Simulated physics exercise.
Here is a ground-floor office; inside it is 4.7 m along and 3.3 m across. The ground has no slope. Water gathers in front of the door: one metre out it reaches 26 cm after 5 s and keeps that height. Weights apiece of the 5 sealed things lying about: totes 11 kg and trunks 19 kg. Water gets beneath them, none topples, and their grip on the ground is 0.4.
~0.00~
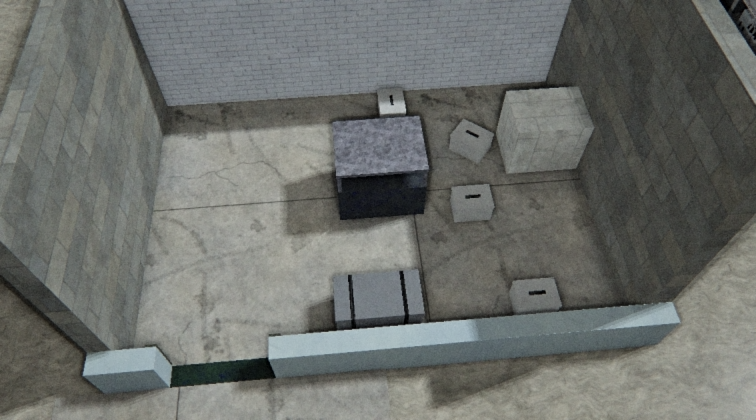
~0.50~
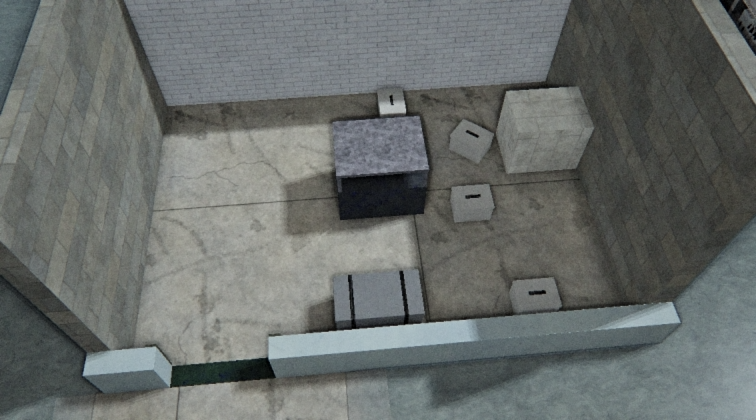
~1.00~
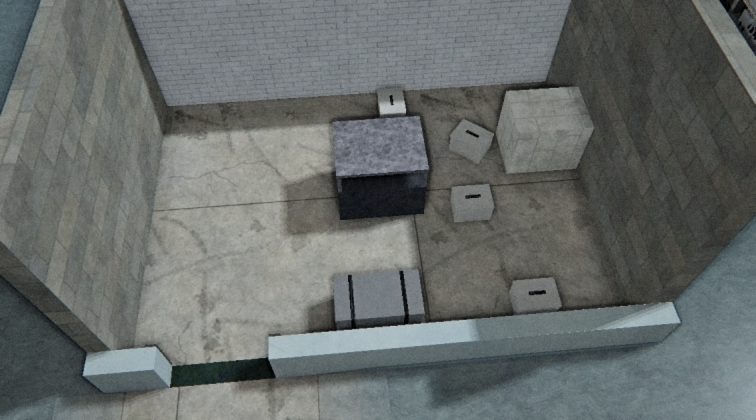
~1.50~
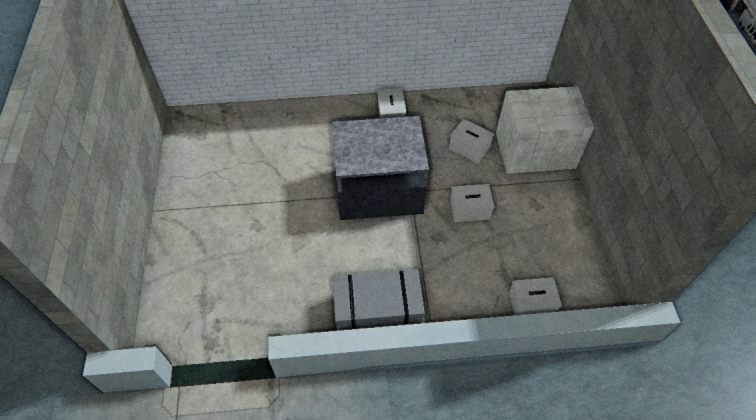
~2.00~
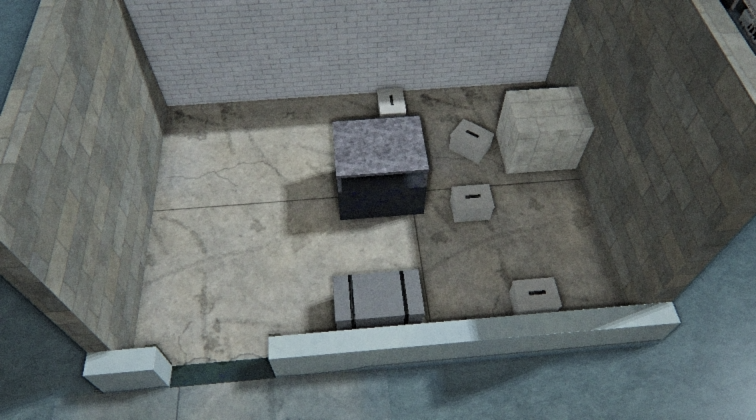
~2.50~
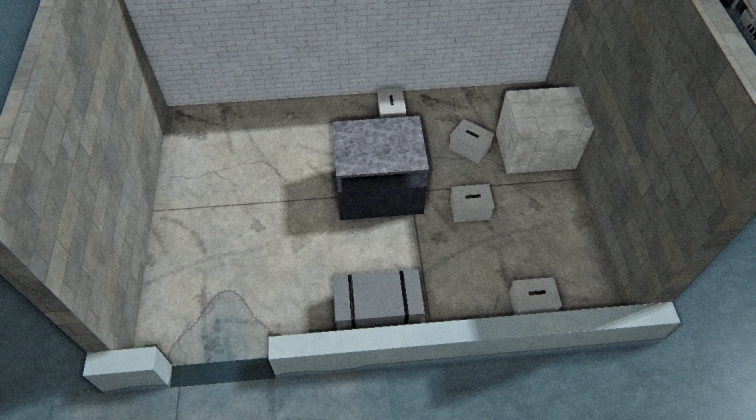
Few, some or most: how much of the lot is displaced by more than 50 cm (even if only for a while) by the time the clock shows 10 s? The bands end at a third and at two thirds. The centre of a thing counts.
It is under a third.
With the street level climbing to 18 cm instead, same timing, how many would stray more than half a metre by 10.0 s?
In that case 0 of them.
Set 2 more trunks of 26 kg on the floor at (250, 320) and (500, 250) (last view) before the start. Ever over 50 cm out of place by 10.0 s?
In that order: More, short of it.
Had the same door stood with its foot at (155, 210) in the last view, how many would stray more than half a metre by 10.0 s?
Then 2.
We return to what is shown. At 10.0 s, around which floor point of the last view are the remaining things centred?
Near (472, 218).
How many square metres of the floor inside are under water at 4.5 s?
Roughly 6.0 m2.
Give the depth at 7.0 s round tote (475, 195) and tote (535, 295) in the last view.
About 1 and 1 cm.
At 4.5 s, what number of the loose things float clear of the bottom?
0 of them.
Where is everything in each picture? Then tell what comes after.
In the first picture, a tote at (537, 293), on the bottom; a tote at (392, 101) rests on the ground; 0.0 m2 under water; 0 of 5 have shifted.
In the second picture, a tote at (537, 293) rests on the ground; a tote at (392, 101) rests on the ground; 0.0 m2 under water; 0 of 5 have shifted.
In the third picture, a tote at (537, 293), on the bottom; a tote at (392, 101) rests on the ground; water covers 0.0 m2; 0 of 5 have shifted.
In the fourth picture, a tote at (537, 293) rests on the ground; a tote at (392, 101), on the bottom; water covers 0.0 m2; 0 of 5 have shifted.
In the fifth picture, a tote at (537, 293), on the bottom; a tote at (392, 101) rests on the ground; water covers 0.0 m2; 0 of 5 have shifted.
In the sixth picture, a tote at (537, 293), on the bottom; a tote at (392, 101) rests on the ground; 0.4 m2 under water; 0 of 5 have shifted.
After 3.5 s 0 of 5 are over 50 cm from their spots; 0 afloat.
After 4.5 s 0 of 5 are over 50 cm from their spots; 0 afloat.
After 7.0 s 0 of 5 are over 50 cm from their spots; 0 afloat.
After 10.0 s 1 of 5 are over 50 cm from their spots, and 1 have been at some point; 1 afloat.
